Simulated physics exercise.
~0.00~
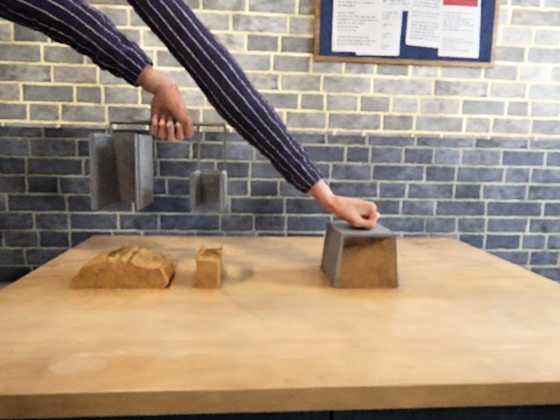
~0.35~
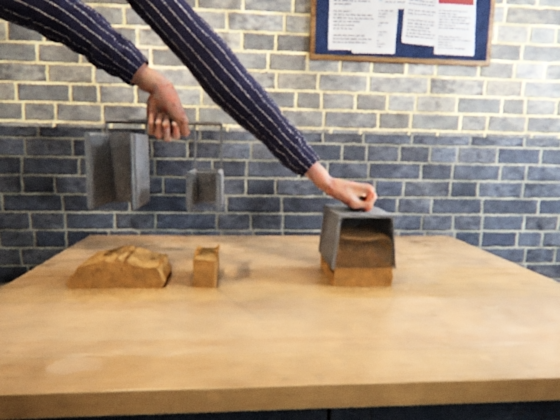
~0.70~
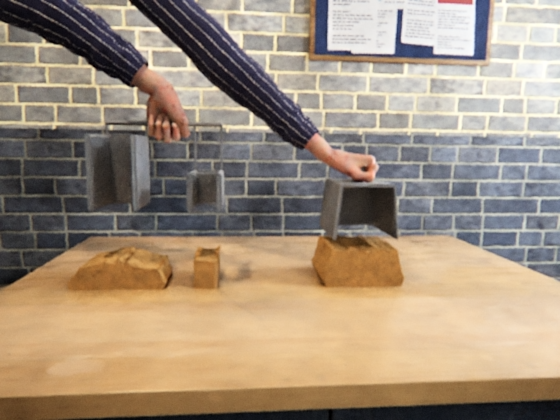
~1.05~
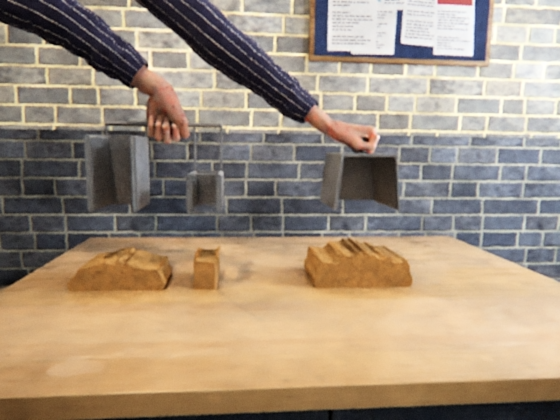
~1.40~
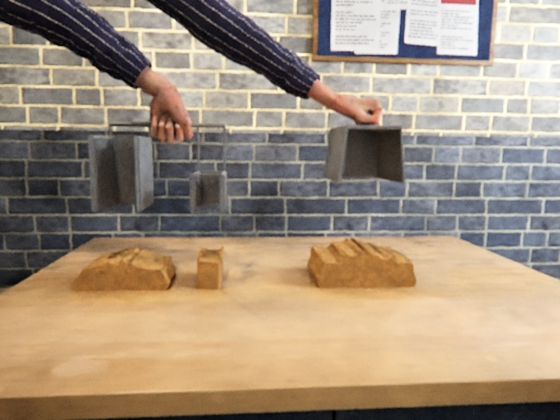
Grey tin lifting straight up in a hand off moist sand, leaving a slumped, cracked mound beside two smaller blocks on a table.
